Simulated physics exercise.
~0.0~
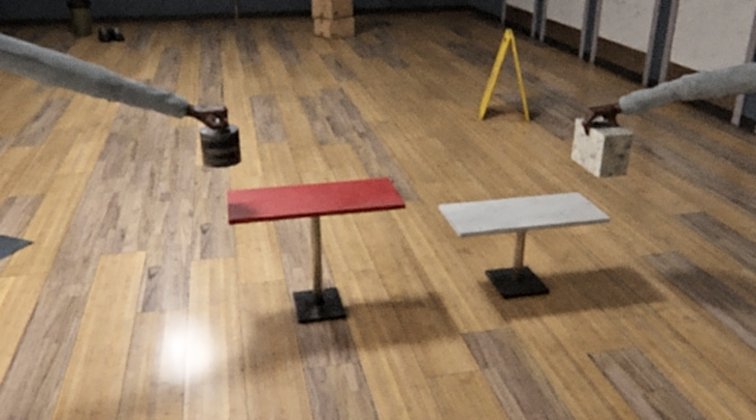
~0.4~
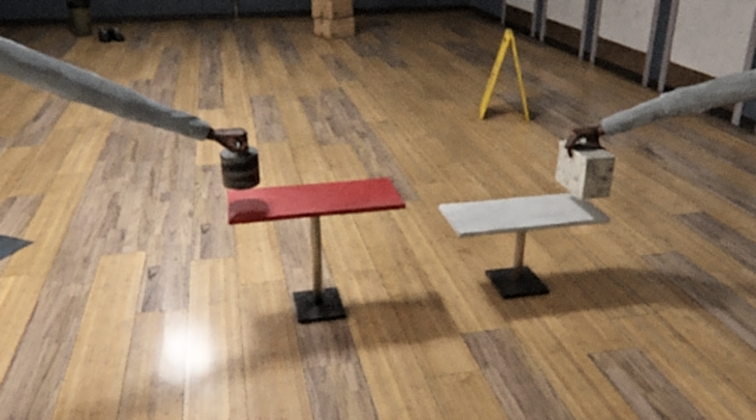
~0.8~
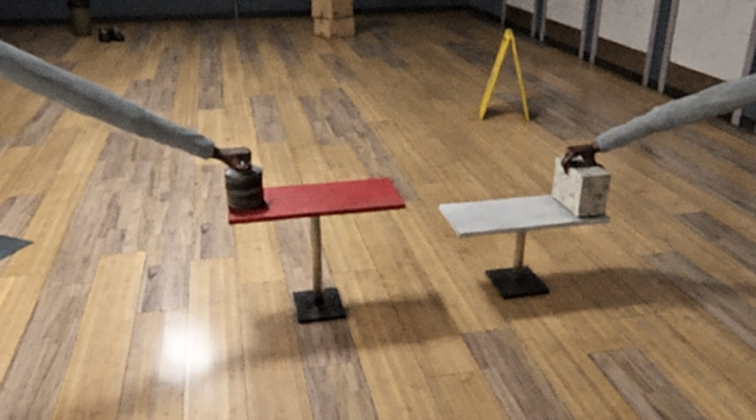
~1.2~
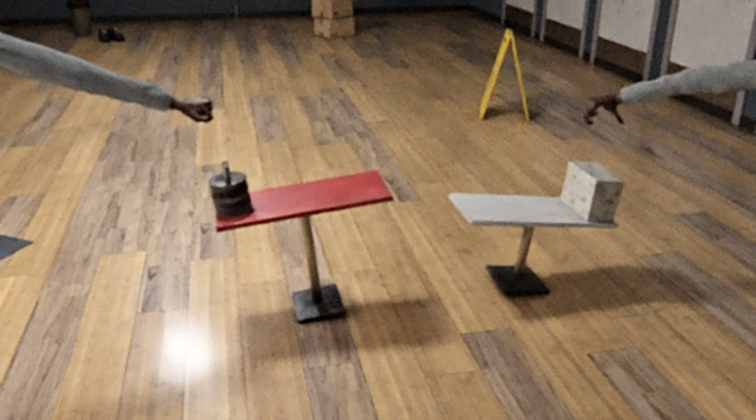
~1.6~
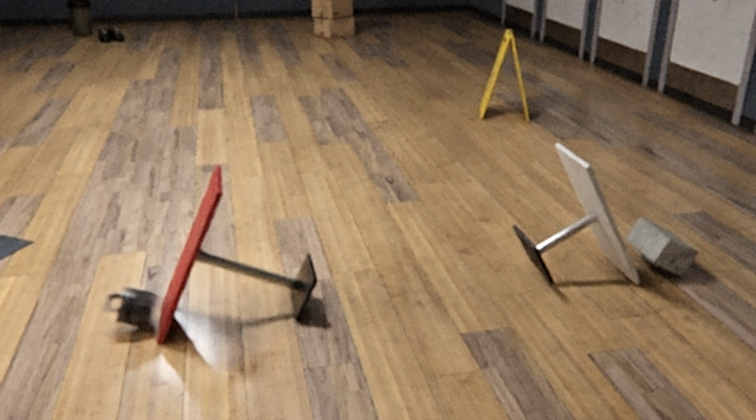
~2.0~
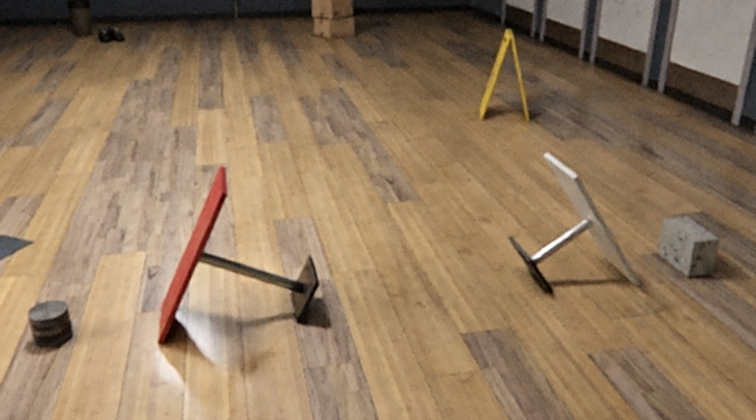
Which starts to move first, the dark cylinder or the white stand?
The dark cylinder moves first, as the hand carries it toward the red table. The white stand only moves later, tipping over to the right after the hands have let go.
